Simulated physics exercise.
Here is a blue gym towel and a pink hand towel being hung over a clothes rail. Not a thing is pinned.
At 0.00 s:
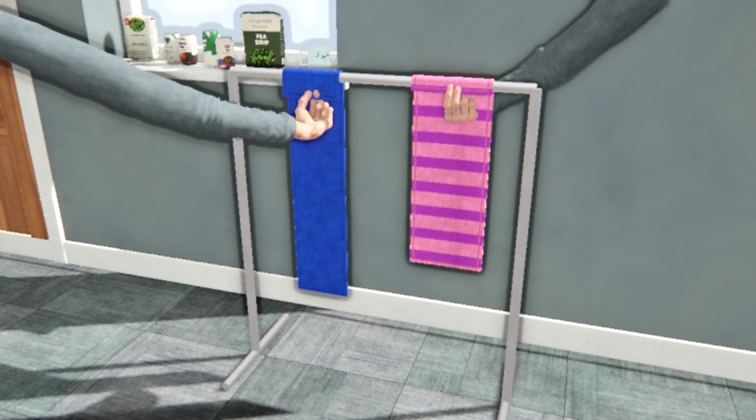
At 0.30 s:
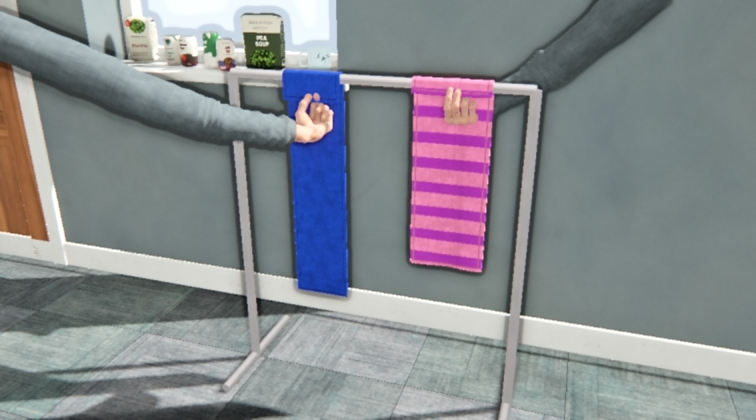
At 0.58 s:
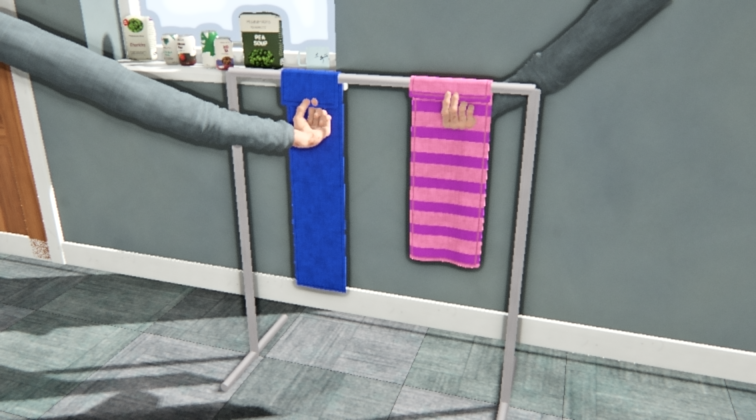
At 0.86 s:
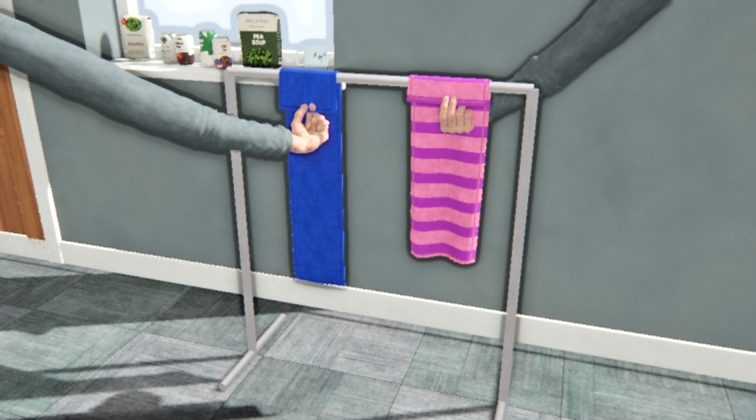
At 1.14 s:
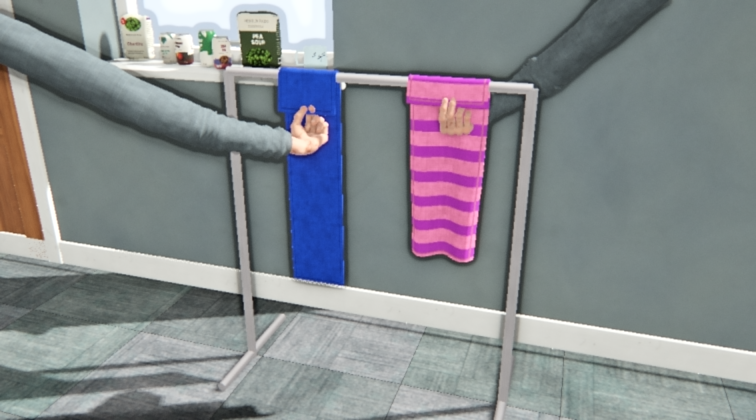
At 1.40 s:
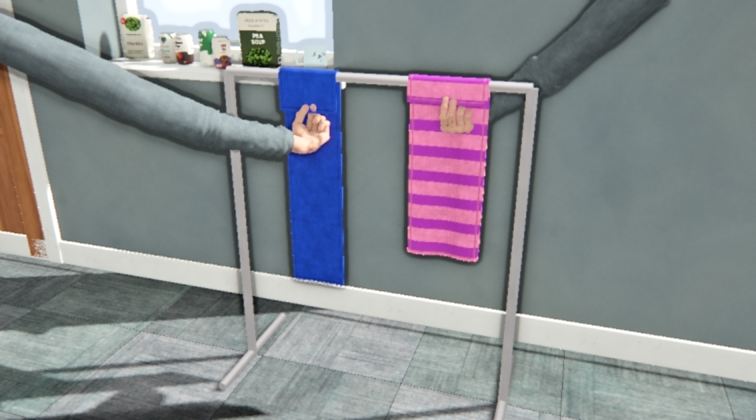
A blue towel and a pink striped one hung side by side over a clothes rail, a hand at each, and both shifted only slightly as their long hanging ends crept up a little.
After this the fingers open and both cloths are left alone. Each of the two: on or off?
Blue gym towel - off, pink hand towel - off.
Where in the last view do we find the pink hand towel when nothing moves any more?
Somewhere near (437, 386).
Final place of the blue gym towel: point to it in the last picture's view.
It finishes at (321, 366).
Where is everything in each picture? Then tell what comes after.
Gym towel front hem (325, 95), back hem (335, 291); hand towel front hem (431, 87), back hem (428, 259), in the first picture.
Gym towel front hem (325, 98); hand towel front hem (431, 90), in the second picture.
Gym towel front hem (323, 103); hand towel front hem (429, 94), in the third picture.
Gym towel front hem (321, 108); hand towel front hem (427, 98), in the fourth picture.
Gym towel front hem (320, 110); hand towel front hem (427, 100), in the fifth picture.
Gym towel front hem (322, 109), back hem (331, 280), front far shorter than the back; hand towel front hem (427, 99), back hem (425, 250), front far shorter than the back, in the sixth picture.
Around 1.86 s, gym towel clear of the rail and dropping near (319, 272); hand towel clear of the rail and dropping near (440, 301).
Around 2.12 s, gym towel in a heap on the floor near (322, 362); hand towel in a heap on the floor near (437, 383).
Finally, gym towel in a heap on the floor near (321, 366); hand towel in a heap on the floor near (437, 386). The blue gym towel slips to the floor and the pink hand towel is pulled off by its long side.
